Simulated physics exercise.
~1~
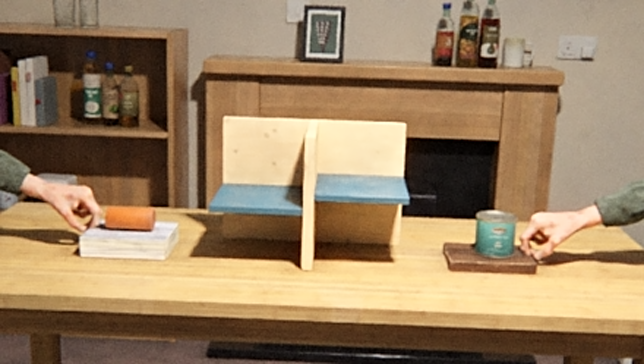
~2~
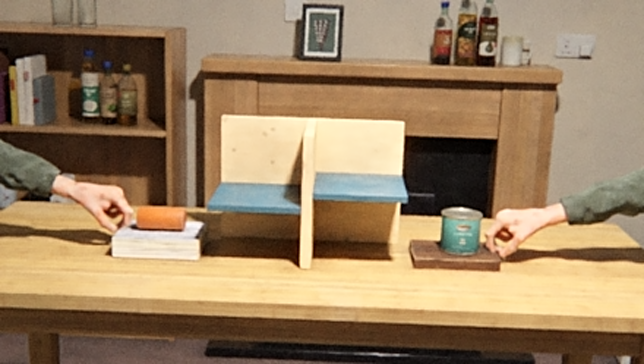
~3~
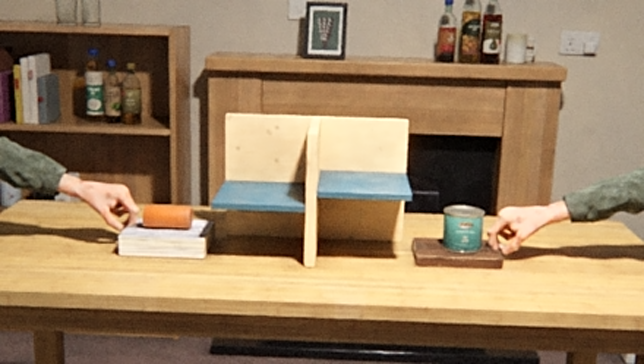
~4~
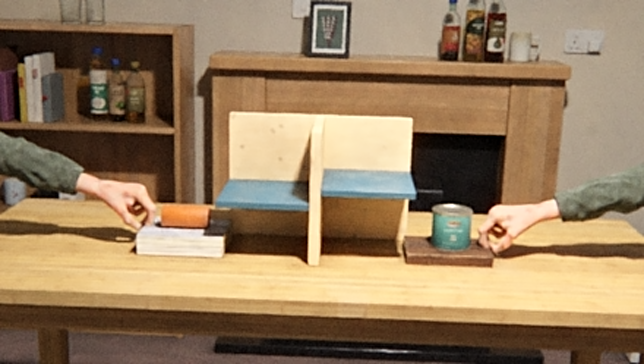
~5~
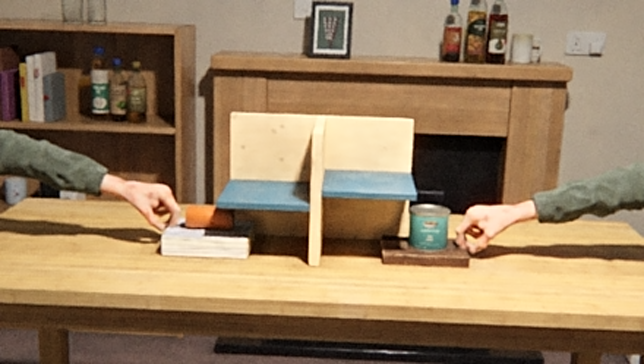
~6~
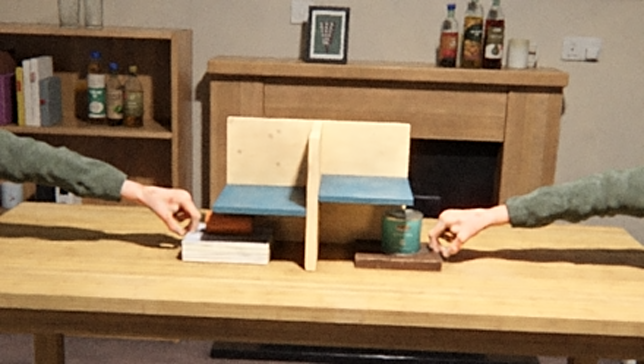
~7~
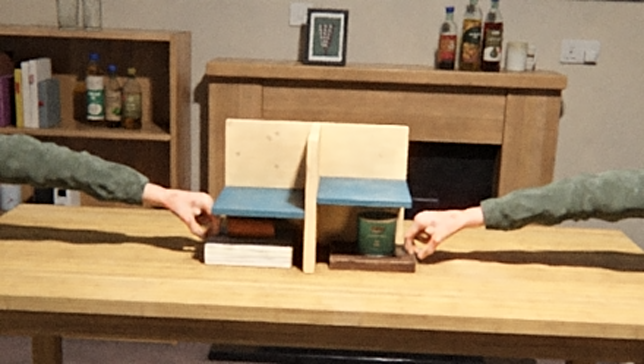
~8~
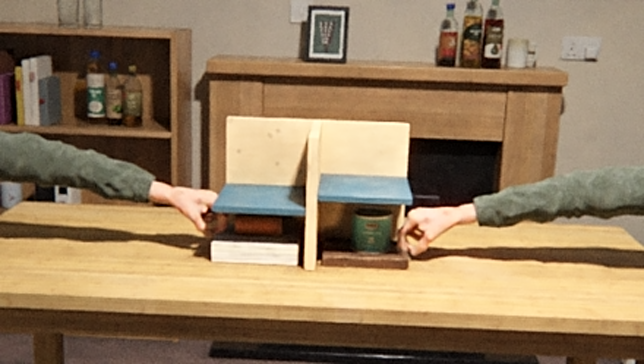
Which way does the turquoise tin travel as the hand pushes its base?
The turquoise tin travels to the left, riding on the brown box towards the middle of the table.
